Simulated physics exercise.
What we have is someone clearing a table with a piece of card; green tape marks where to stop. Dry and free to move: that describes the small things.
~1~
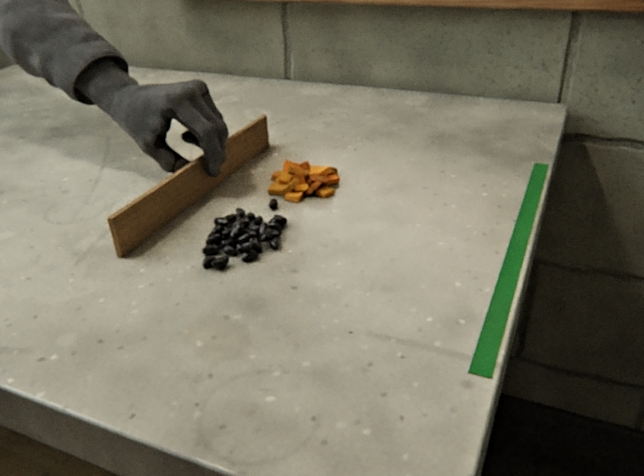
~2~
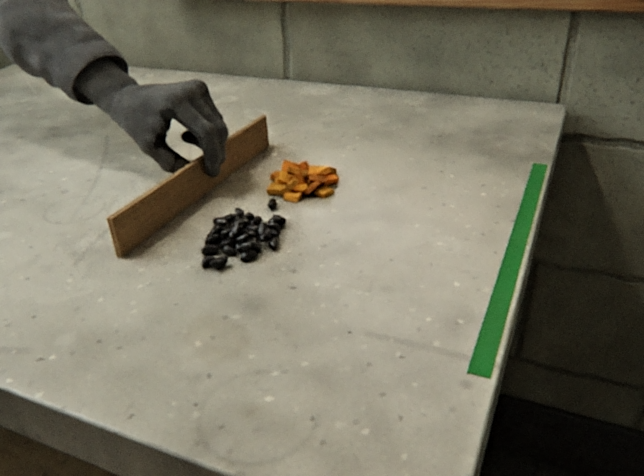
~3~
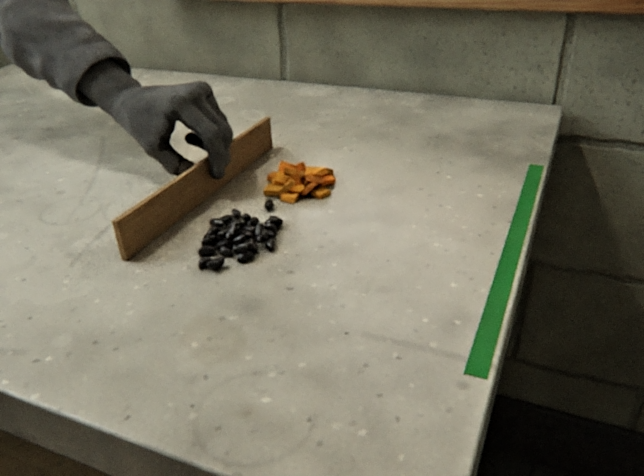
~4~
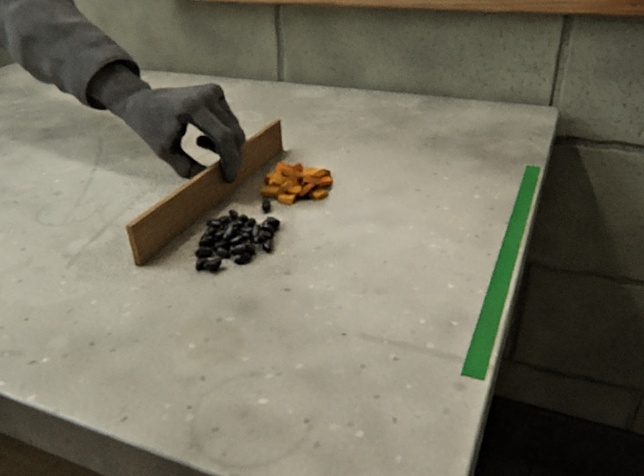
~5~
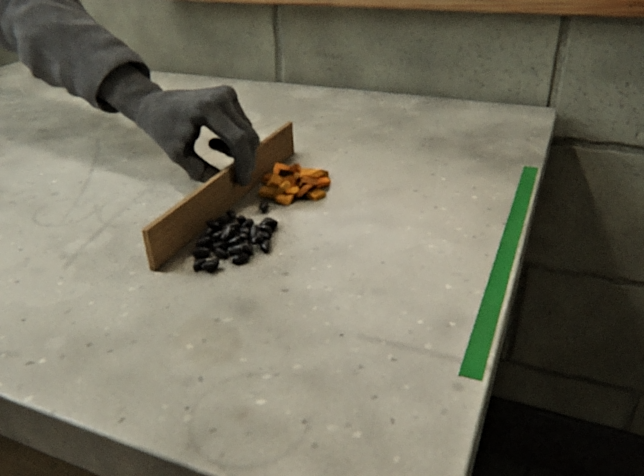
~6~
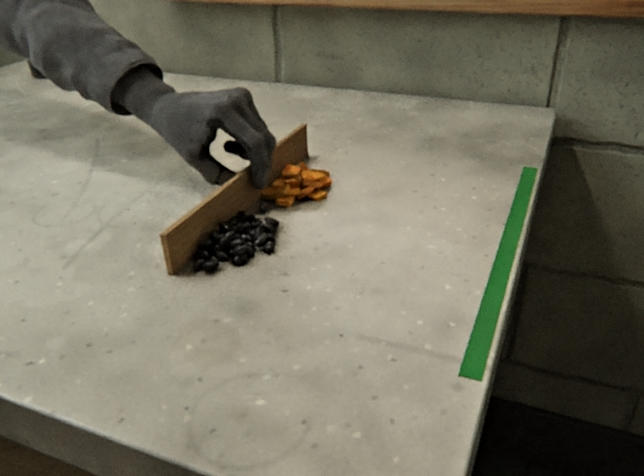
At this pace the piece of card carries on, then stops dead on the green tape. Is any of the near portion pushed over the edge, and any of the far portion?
In order: The near portion partly leaves the surface, the far portion partly leaves the surface.
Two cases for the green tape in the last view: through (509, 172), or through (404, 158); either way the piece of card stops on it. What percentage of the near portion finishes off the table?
About 40 % and 0 %.
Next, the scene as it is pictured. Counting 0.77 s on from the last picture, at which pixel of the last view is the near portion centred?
I'd put the middle of it near (367, 267).
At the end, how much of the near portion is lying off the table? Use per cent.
About 100%.
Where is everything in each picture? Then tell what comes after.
The first frame shows piece of card near (129, 226), at rest; green tape near (540, 171), right by the edge; edge at (532, 250); near portion near (243, 236), some black beans; far portion near (304, 178), a few small crackers.
The second frame shows piece of card near (128, 226); far portion near (303, 178).
The third frame shows piece of card near (133, 229); near portion near (239, 237).
The fourth frame shows piece of card near (147, 234); far portion near (297, 180).
The fifth frame shows piece of card near (162, 238); near portion near (234, 239).
The sixth frame shows piece of card near (180, 242); green tape near (529, 174); edge at (522, 253); near portion near (245, 239), near a third pushed along; far portion near (297, 182), near a quarter pushed along.
Then, 0.77 s on from there, piece of card still moving, near (377, 188); near portion all on the table, its front near (397, 277); far portion all on the table, its front near (446, 205).
Then, 1.55 s on from there, piece of card stopped at the green tape; near portion the bulk over the edge; far portion the whole lot over the edge.
Then, 1.83 s on from there, piece of card stopped at the green tape; near portion all but a few over the edge; far portion the whole lot over the edge.
In the end, piece of card stopped at the green tape; near portion all but a few over the edge; far portion the whole lot over the edge.
